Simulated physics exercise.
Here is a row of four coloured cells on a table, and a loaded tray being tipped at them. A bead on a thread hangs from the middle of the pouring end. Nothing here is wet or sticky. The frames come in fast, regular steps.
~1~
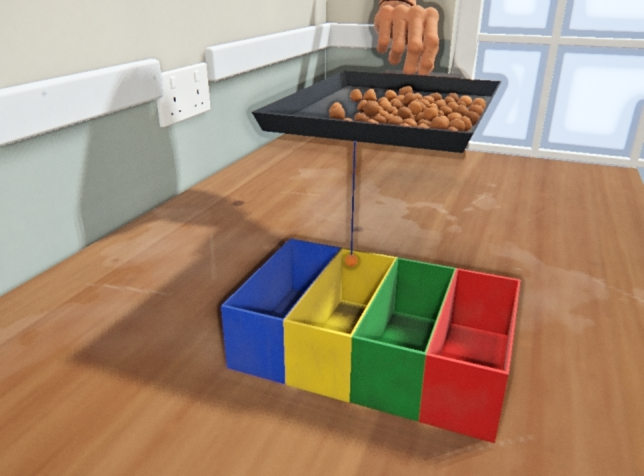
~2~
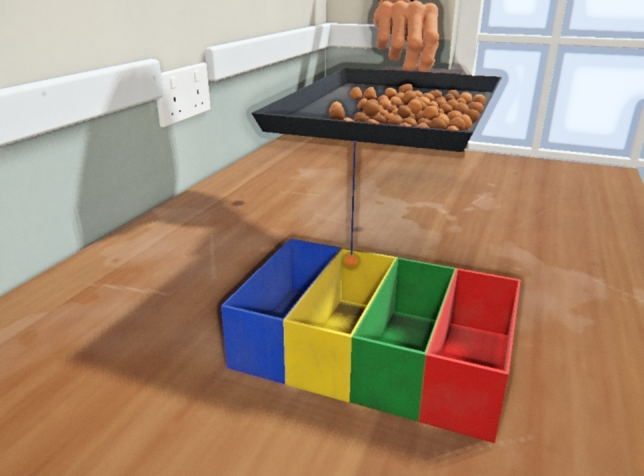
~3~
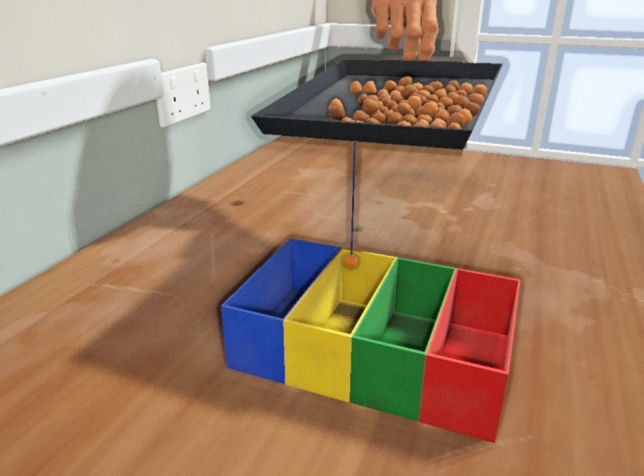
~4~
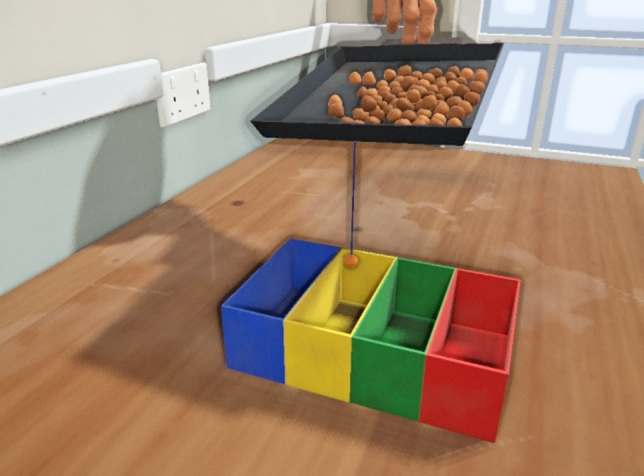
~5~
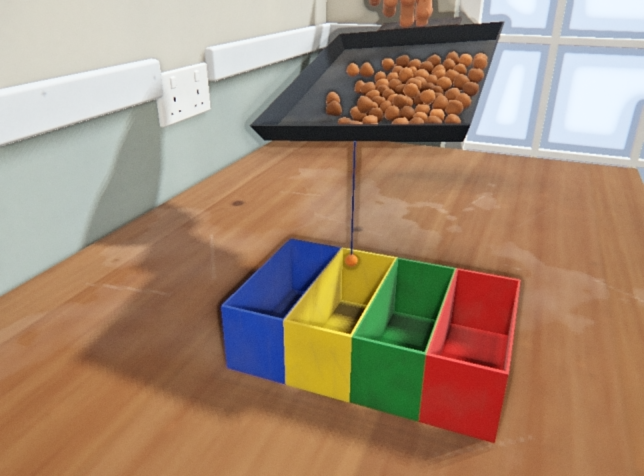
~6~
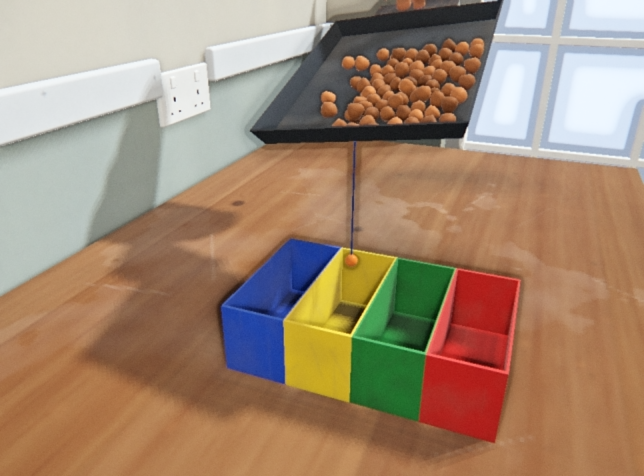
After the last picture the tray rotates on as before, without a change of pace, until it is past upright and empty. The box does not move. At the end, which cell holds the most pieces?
Fullest: The blue cell.
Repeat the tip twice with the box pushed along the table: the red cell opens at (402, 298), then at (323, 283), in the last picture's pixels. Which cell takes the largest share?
In turn: Yellow; green.
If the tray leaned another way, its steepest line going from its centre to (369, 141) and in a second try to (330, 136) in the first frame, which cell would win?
First the green cell, then the cell in blue.
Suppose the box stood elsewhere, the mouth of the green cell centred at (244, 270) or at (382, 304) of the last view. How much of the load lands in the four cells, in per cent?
Roughly 90 per cent, and 80 per cent.
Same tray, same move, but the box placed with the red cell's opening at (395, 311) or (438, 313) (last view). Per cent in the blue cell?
First some 30, then 60 per cent.
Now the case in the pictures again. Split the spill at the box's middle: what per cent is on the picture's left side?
It comes to 100 per cent or so.
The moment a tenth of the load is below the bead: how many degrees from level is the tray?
At about 70°.
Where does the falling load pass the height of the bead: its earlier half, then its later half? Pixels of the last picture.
The first part at (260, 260); the rest at (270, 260).
Soon after the last picture, tray tipped steeply; most on the tray; a small part in the blue cell; a small part falling or outside the box.
A little later, tray tipped past a quarter turn; about half in the blue cell; a small part in the yellow cell; about half falling or outside the box.
Later still, tray tipped past a quarter turn; about half in the blue cell; a small part in the yellow cell; about half falling or outside the box.
At rest, tray tipped past a quarter turn; about half in the blue cell; a small part in the yellow cell; none in the red cell; none in the green cell; about half outside the box.
